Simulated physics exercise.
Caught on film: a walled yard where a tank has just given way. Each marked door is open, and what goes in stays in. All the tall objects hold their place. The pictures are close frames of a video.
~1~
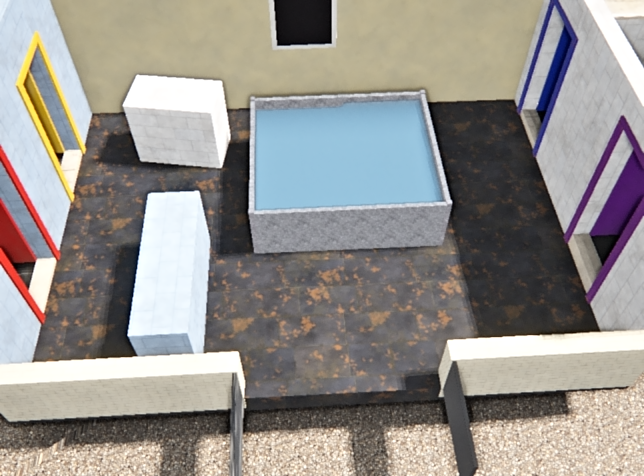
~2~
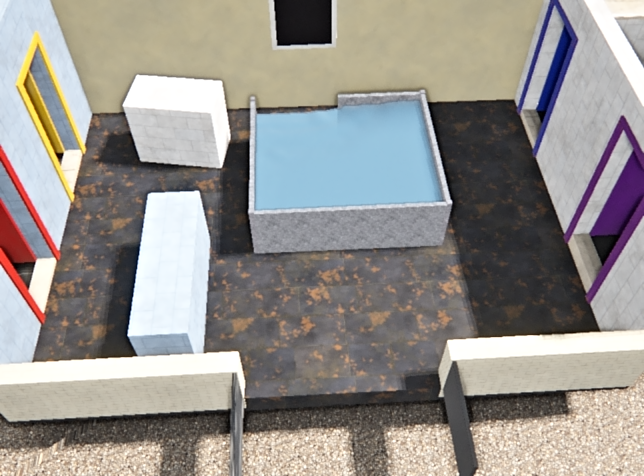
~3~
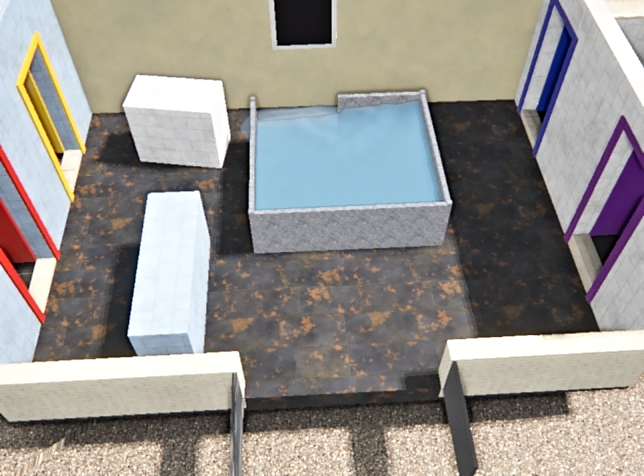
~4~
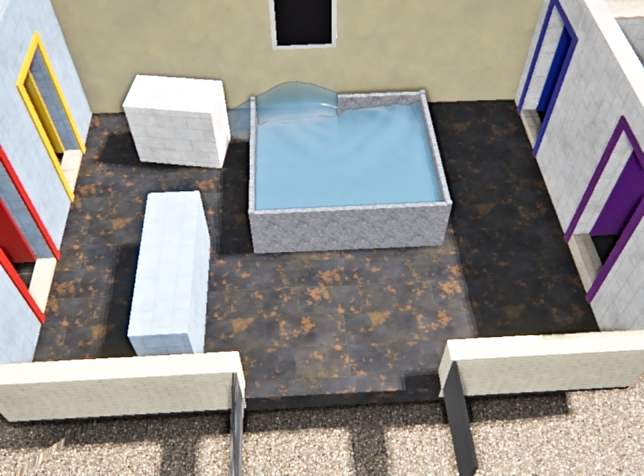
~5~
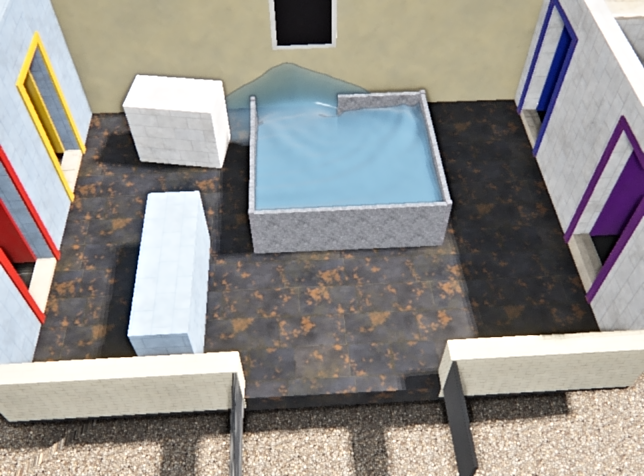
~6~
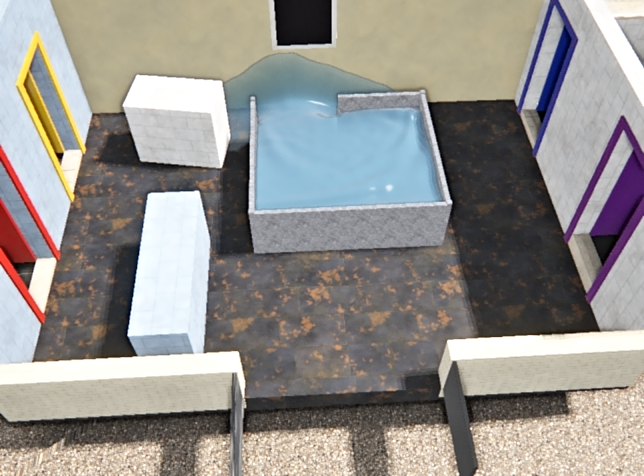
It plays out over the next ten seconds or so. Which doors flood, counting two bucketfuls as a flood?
In the end: The yellow door lets in a lot; the blue door lets in a lot; the red door lets in a lot; the purple door admits no more than that.
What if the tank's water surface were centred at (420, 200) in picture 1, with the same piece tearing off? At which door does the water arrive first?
That is the door marked blue.
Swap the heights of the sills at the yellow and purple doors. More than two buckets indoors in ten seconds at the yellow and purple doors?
My reading: Yellow lets less in; purple takes less.
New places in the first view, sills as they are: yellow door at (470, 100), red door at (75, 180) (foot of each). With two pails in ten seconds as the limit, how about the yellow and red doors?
One by one: Yellow door lets more in; red door floods.
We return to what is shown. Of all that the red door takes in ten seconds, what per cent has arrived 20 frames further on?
Some 0 per cent.
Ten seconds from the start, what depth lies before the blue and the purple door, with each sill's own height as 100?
About 110 and 40 per cent.
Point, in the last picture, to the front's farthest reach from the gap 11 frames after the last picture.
Around (567, 247).
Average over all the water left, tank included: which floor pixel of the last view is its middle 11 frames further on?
Roughly at (313, 163).
A moment on, water covers 20 % of the floor; the yellow door not reached, the blue door wet at the sill, nothing in, the red door not reached, the purple door not reached.
Next, water covers 30 % of the floor; the yellow door wet at the sill, nothing in, the blue door over two buckets in, the red door not reached, the purple door not reached.
Then, water covers 65 % of the floor; the yellow door over two buckets in, the blue door far over two buckets in, the red door wet at the sill, nothing in, the purple door wet at the sill, nothing in.
Later, water covers 90 % of the floor; the yellow door over two buckets in, the blue door far over two buckets in, the red door under two buckets in, the purple door wet at the sill, nothing in.
In the end, water covers 100 % of the floor; the yellow door over two buckets in, the blue door far over two buckets in, the red door far over two buckets in, the purple door wet at the sill, nothing in.
